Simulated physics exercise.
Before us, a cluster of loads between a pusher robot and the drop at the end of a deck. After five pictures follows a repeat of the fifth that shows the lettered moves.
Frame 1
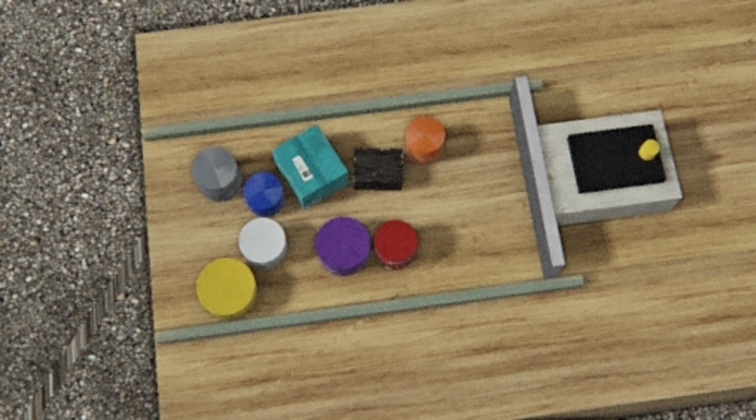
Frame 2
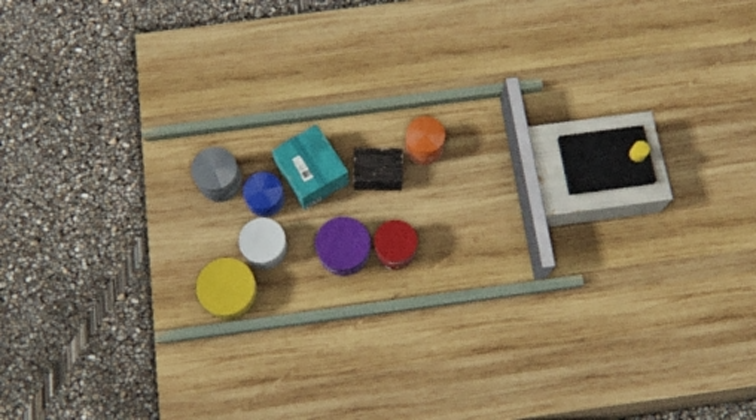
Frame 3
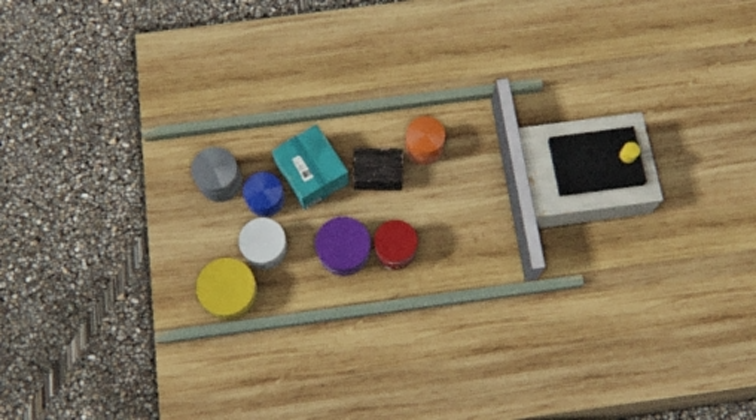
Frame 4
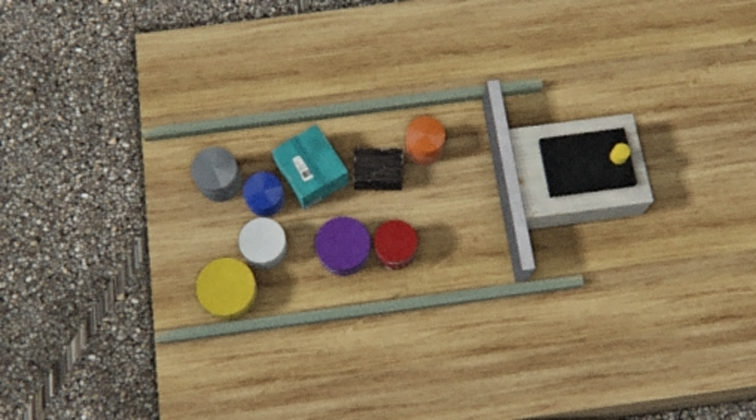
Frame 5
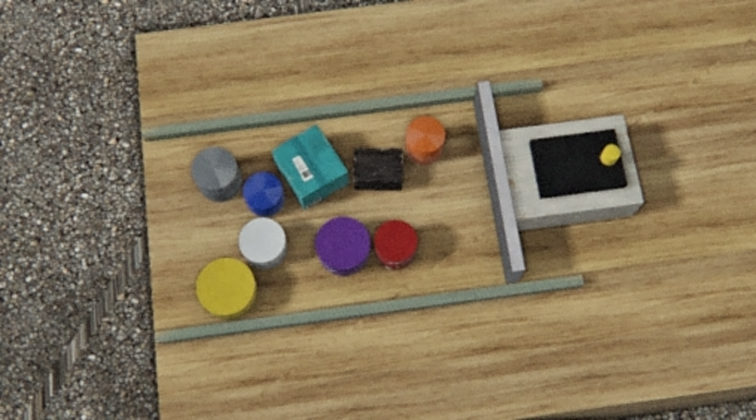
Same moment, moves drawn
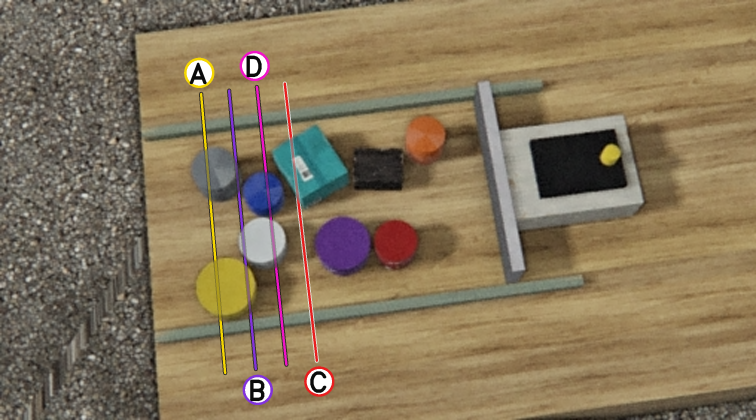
In this clip, a pale machine with a wide flat blade slides slowly left a short way between two rails on a wooden deck, while the colourful canisters, pails, turquoise parcel and black crate ahead of it stay still.
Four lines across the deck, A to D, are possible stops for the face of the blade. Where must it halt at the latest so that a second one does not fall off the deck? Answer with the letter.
No second one falls up to D.
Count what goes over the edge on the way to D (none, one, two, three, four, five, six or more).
The count is none.
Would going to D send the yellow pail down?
No.
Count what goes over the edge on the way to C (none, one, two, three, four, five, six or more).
By then, none.
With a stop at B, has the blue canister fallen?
Yes.
On the marked copy, A at (213, 227); B at (242, 223); C at (300, 216); D at (271, 219).
Taking D. A third of the way, robot (488, 175); orange canister (381, 134); turquoise parcel (304, 173).
Two thirds of the way, robot (404, 186); grey canister (199, 165); white pail (220, 240).
When it is over, robot (343, 193); grey canister (153, 165); blue canister (159, 205); none fallen.
As for the rest, A drops four; B drops two; C is within the limit but short.
